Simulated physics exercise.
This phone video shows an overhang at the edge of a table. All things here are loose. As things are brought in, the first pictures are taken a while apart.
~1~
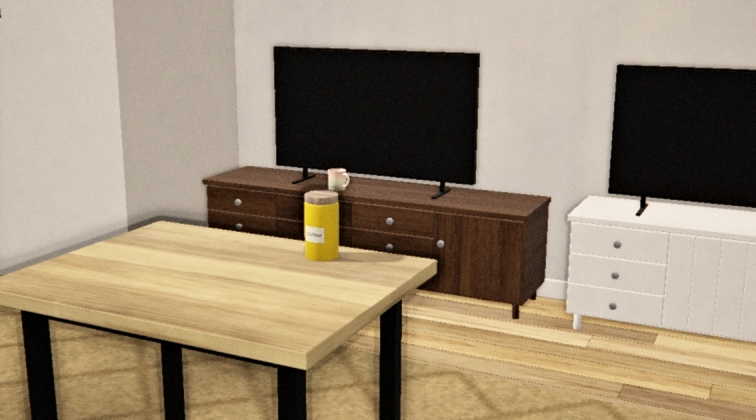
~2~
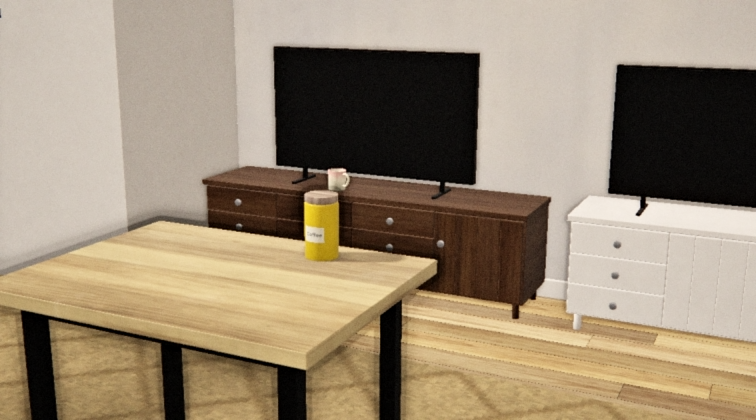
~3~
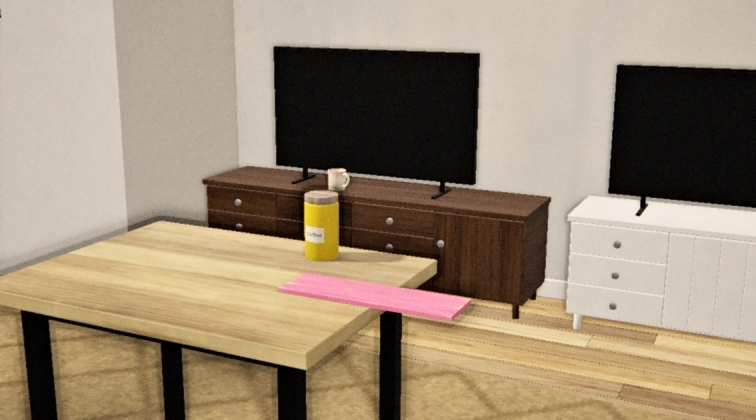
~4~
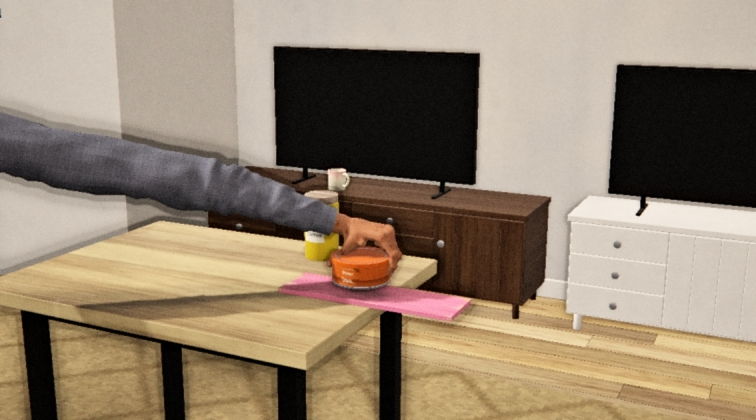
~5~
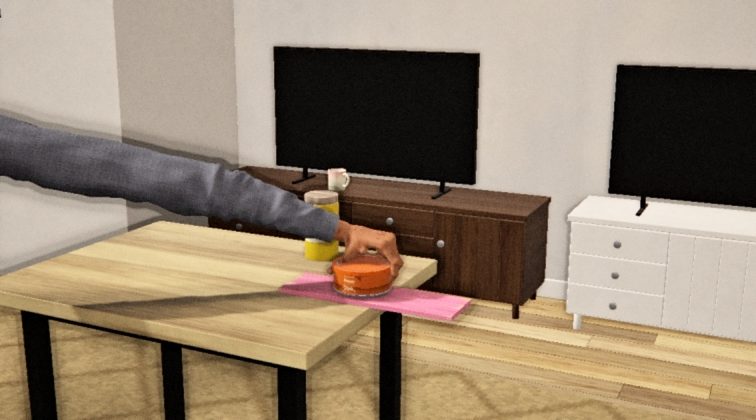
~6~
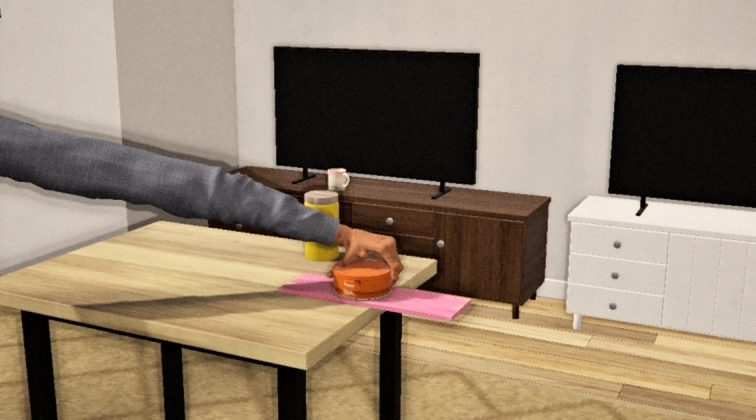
On a wooden table with a yellow jar on it, a pink plank appeared, jutting past the right edge, and then a hand reached in from the left and lowered an orange tub onto it.
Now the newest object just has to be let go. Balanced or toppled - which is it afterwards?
It stays up.
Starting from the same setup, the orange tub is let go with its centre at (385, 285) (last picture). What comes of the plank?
Outcome: Stable.
Then, 0.50 s past the last view, nothing moves.
Then, 1.30 s past the last view, orange tub resting near (363, 279).
Finally, all 3 still in place. Final places as the last picture's camera would see them, orange tub near (363, 279). The plank keeps its balance.
